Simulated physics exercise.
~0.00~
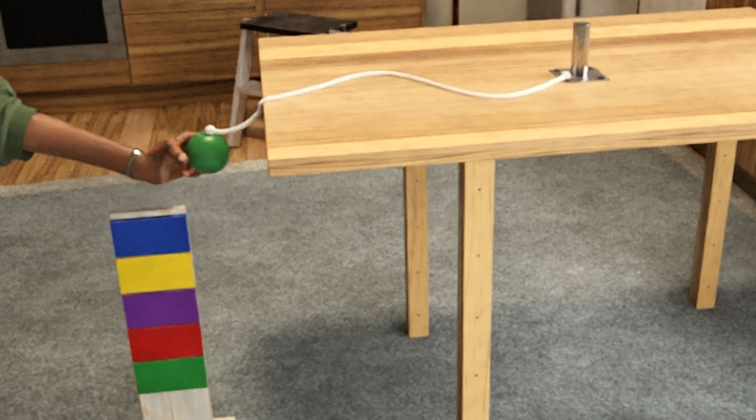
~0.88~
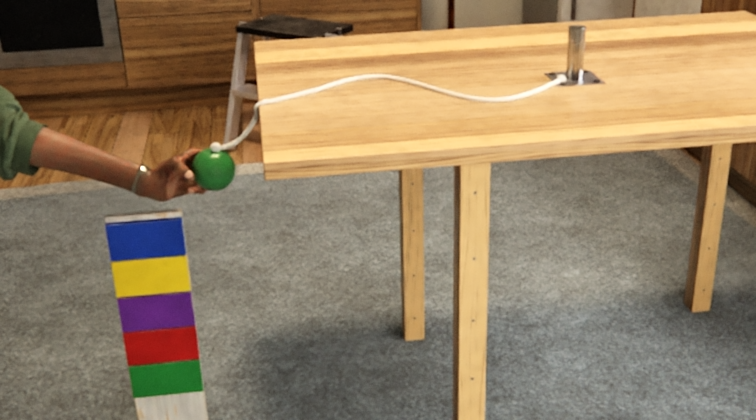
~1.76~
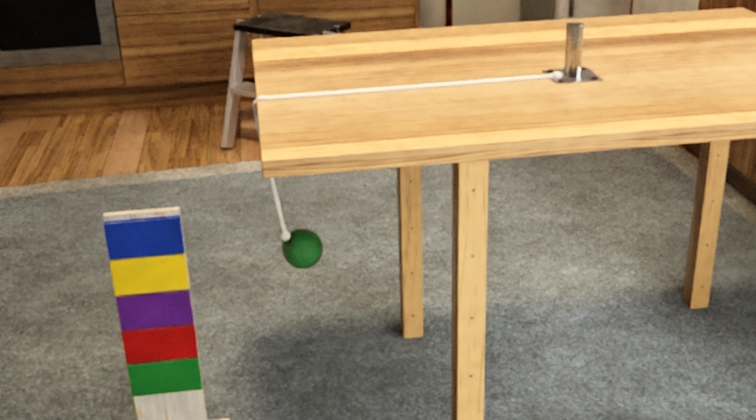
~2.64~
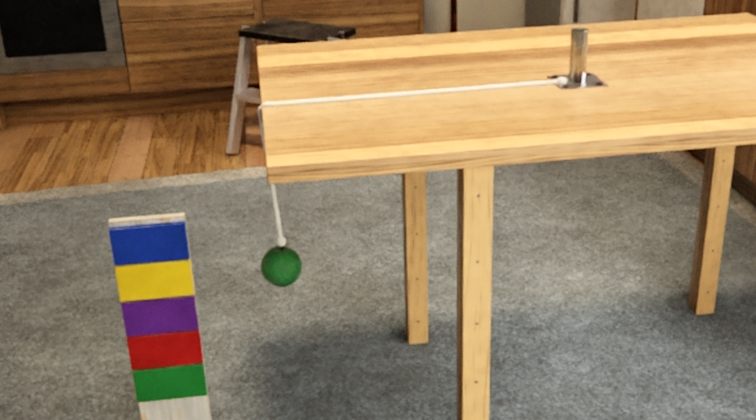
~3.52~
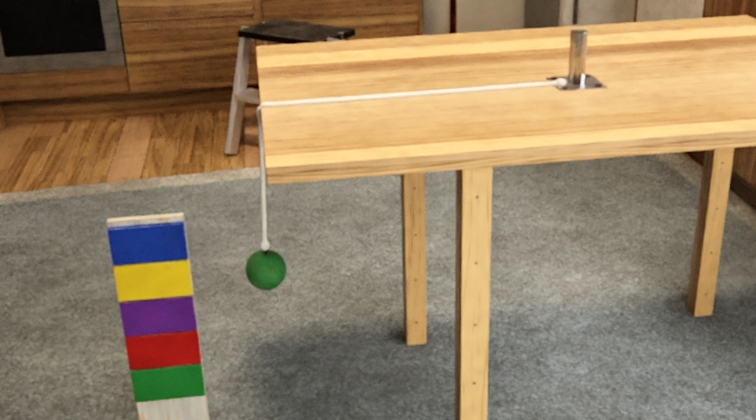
A green ball on a white cord is held in a hand reaching in from the left, just off the end of a pale wooden table in a kitchen, seen from slightly above by a gently swaying camera. The cord lies in loose curves across the tabletop from a metal post. On the left, an upright board carries blue, yellow, purple, red and green bands from top to bottom. The hand shifts slightly right and down, then lets go and withdraws. The ball drops and swings beneath the table's edge, pulling the cord straight, then drifts left and ends hanging level with the yellow band.
